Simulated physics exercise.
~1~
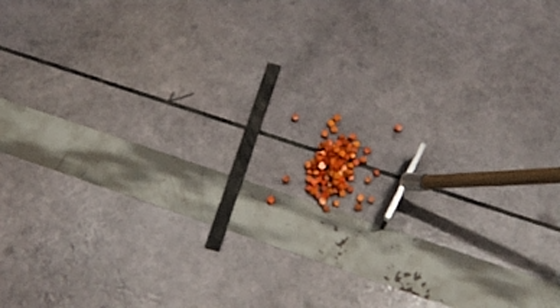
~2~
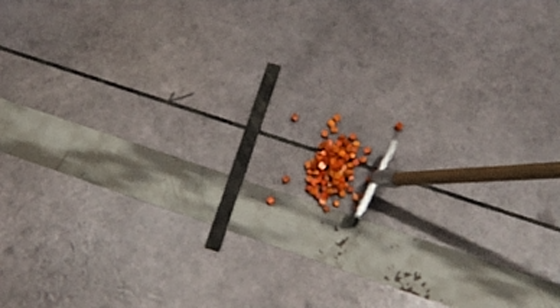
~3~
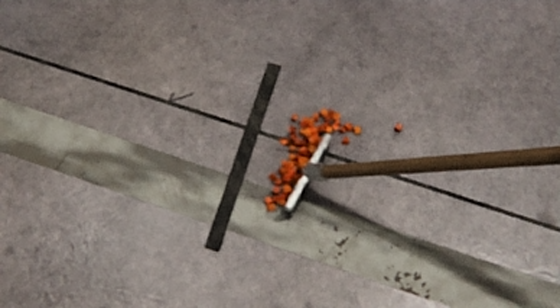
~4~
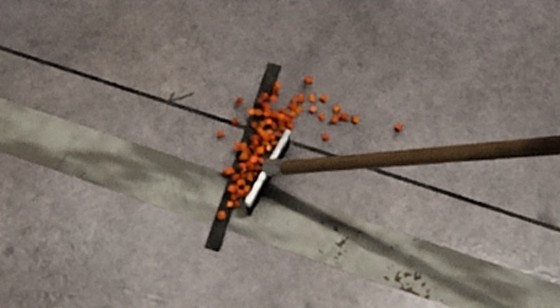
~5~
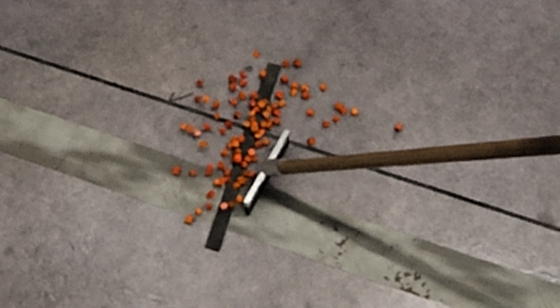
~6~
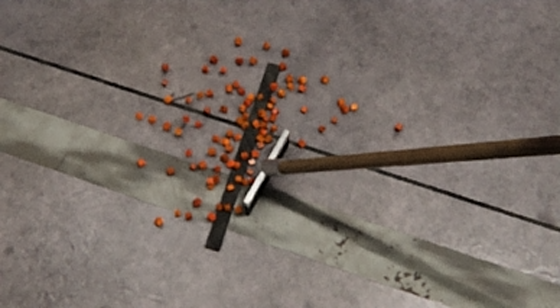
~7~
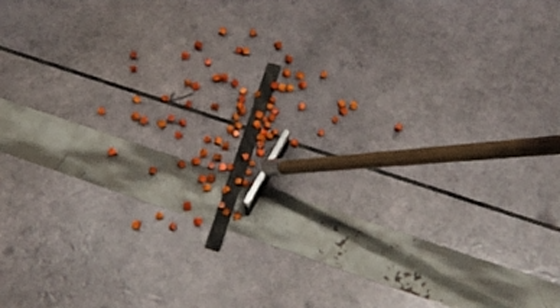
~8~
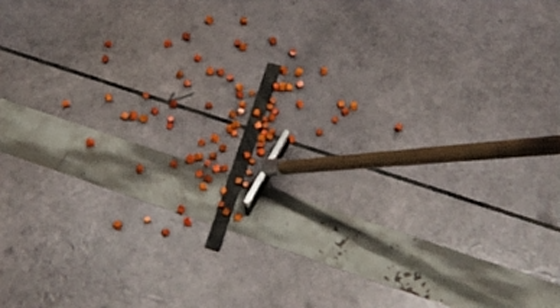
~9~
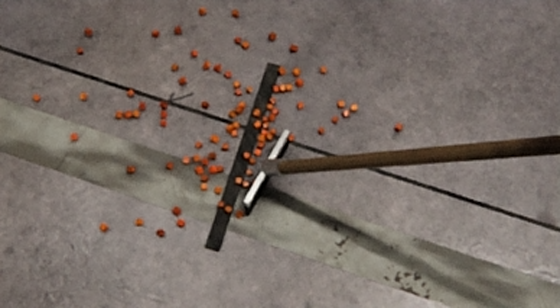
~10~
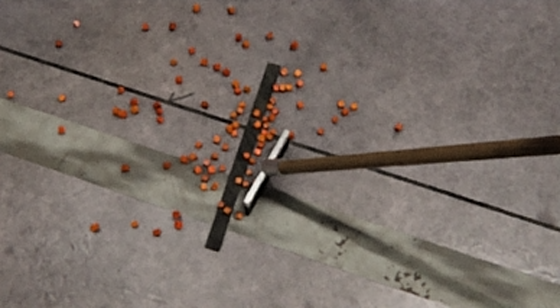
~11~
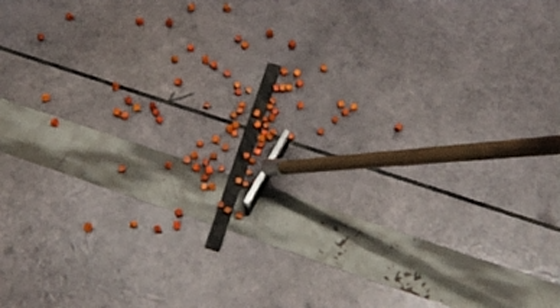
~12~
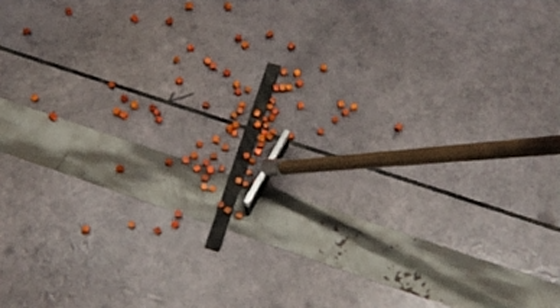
A squeegee pushes orange cubes left into a dark strip, and many scatter past it.
